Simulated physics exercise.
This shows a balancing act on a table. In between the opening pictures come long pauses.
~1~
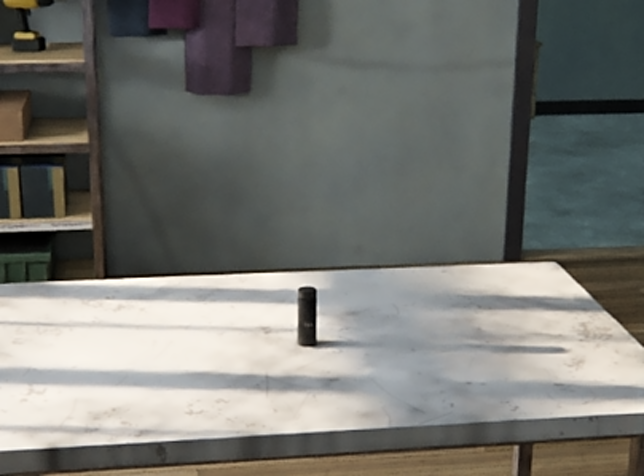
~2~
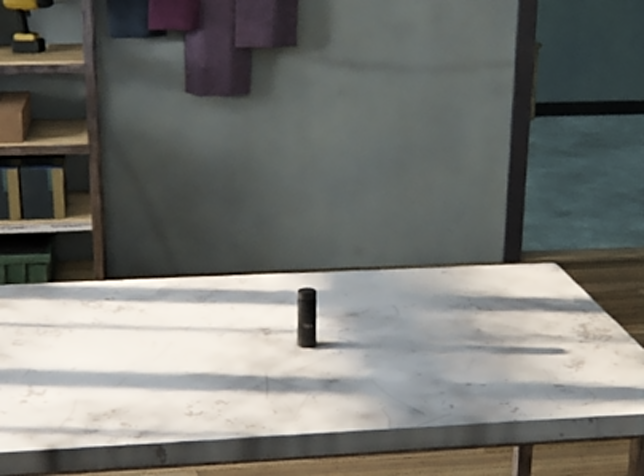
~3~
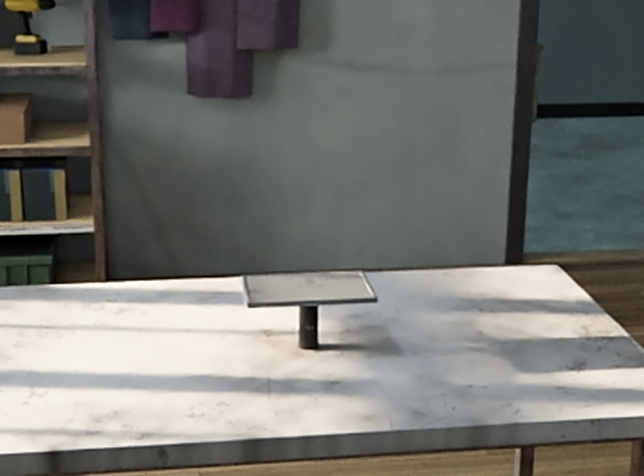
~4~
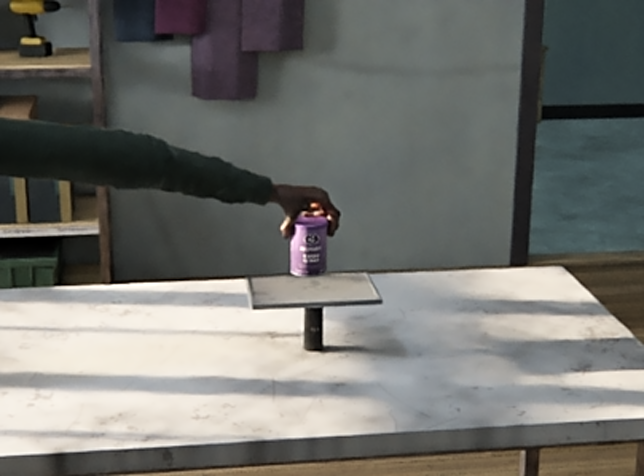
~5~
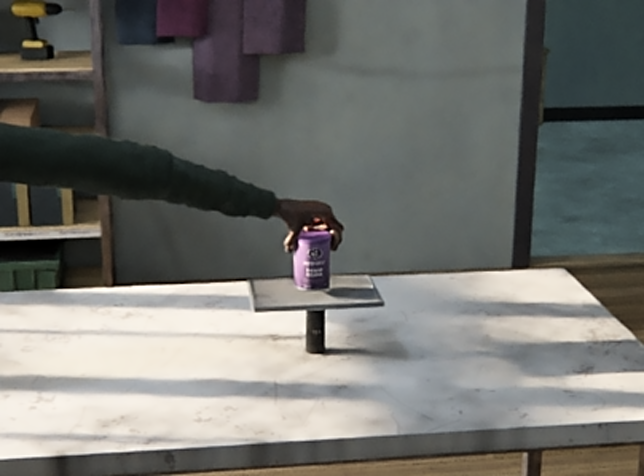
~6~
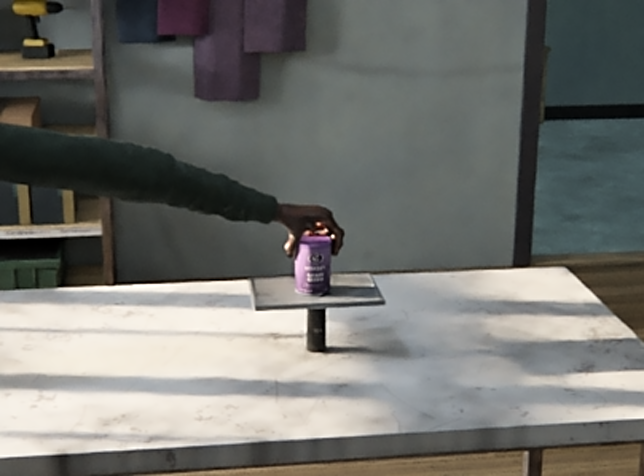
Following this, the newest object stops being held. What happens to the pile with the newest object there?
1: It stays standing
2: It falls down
Option 1: It stays standing.
Then, 0.40 s past the last view, nothing moves.
Then, 1.00 s past the last view, purple tin resting near (313, 266).
Finally, all 3 still in place. Final places as the last picture's camera would see them, purple tin near (313, 266). The stack stays up.
